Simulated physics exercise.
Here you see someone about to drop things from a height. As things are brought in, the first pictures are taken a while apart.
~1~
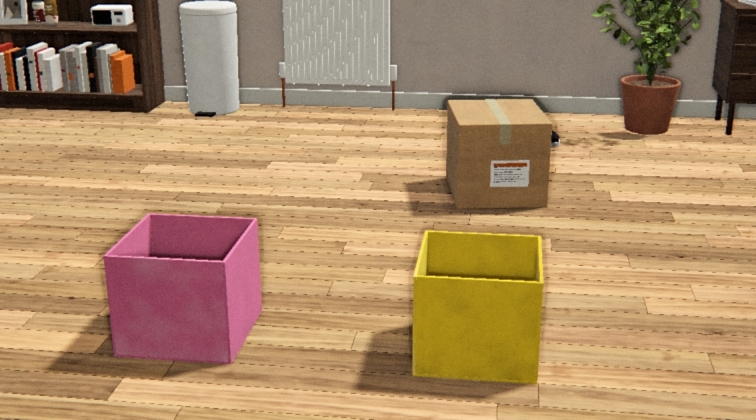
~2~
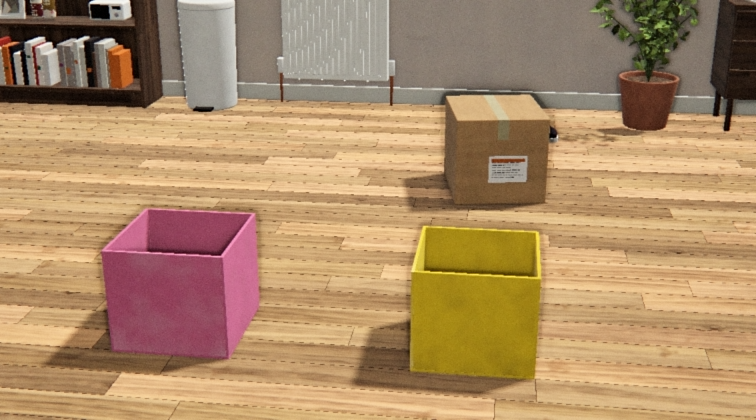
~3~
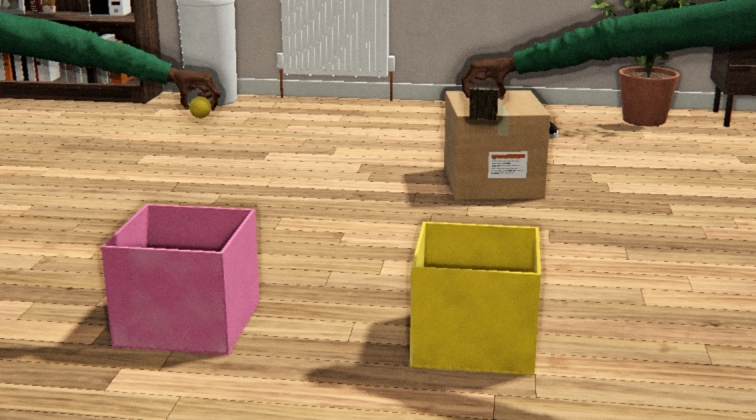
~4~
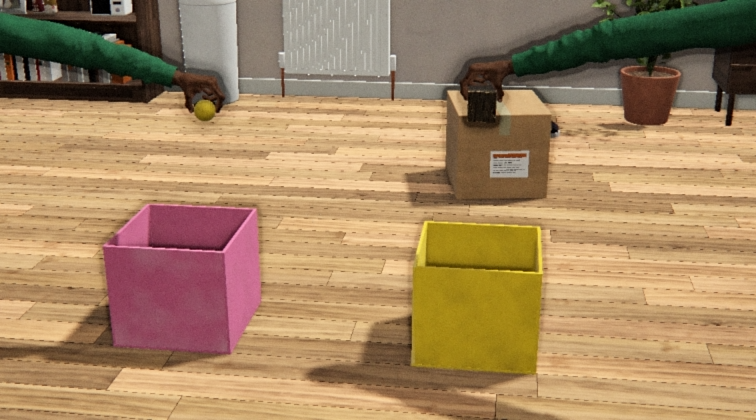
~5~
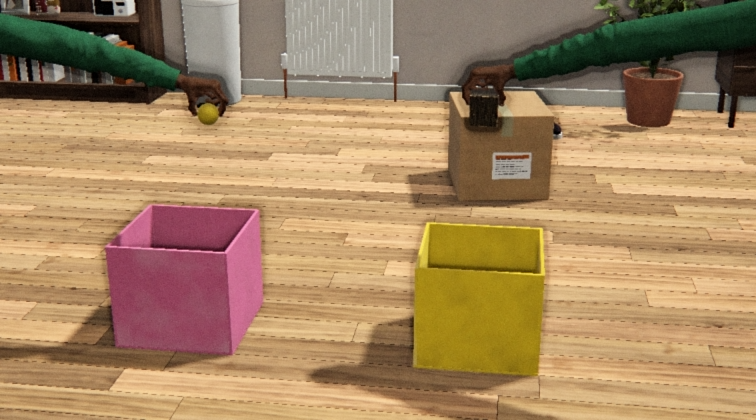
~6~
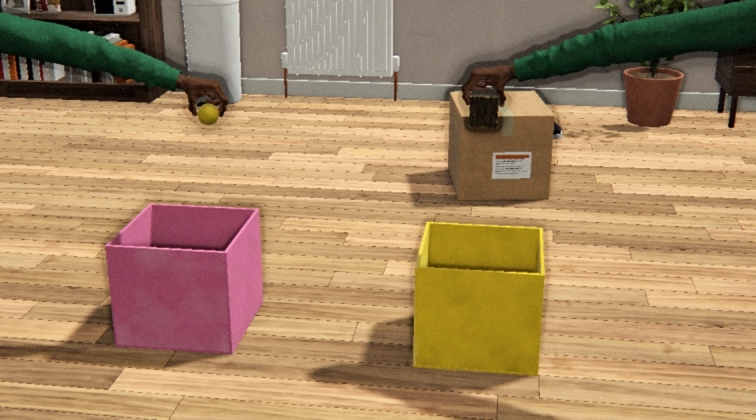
At the start, an open pink box and an open yellow box sit on a wooden floor, with a cardboard box behind them. Two green-sleeved arms then reach in from either side, the left hand holding a lemon and the right a dark block. Both hands shift only slightly, still gripping the items.
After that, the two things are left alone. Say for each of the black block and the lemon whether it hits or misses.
Black block: In; lemon: In.
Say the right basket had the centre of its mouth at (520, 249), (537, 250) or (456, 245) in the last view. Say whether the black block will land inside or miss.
It makes it in; makes it in; makes it in.
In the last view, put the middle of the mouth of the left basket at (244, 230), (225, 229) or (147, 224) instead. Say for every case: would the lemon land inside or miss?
In the first case it falls in, in the second it falls in, in the third it does not go in.
Then, 0.22 s after the last picture, black block falling near (482, 167); lemon falling near (212, 171).
Then, 0.38 s after the last picture, black block falling near (476, 306); lemon falling near (220, 305).
At rest, the black block is caught, near (476, 327); the lemon is caught, near (221, 314).
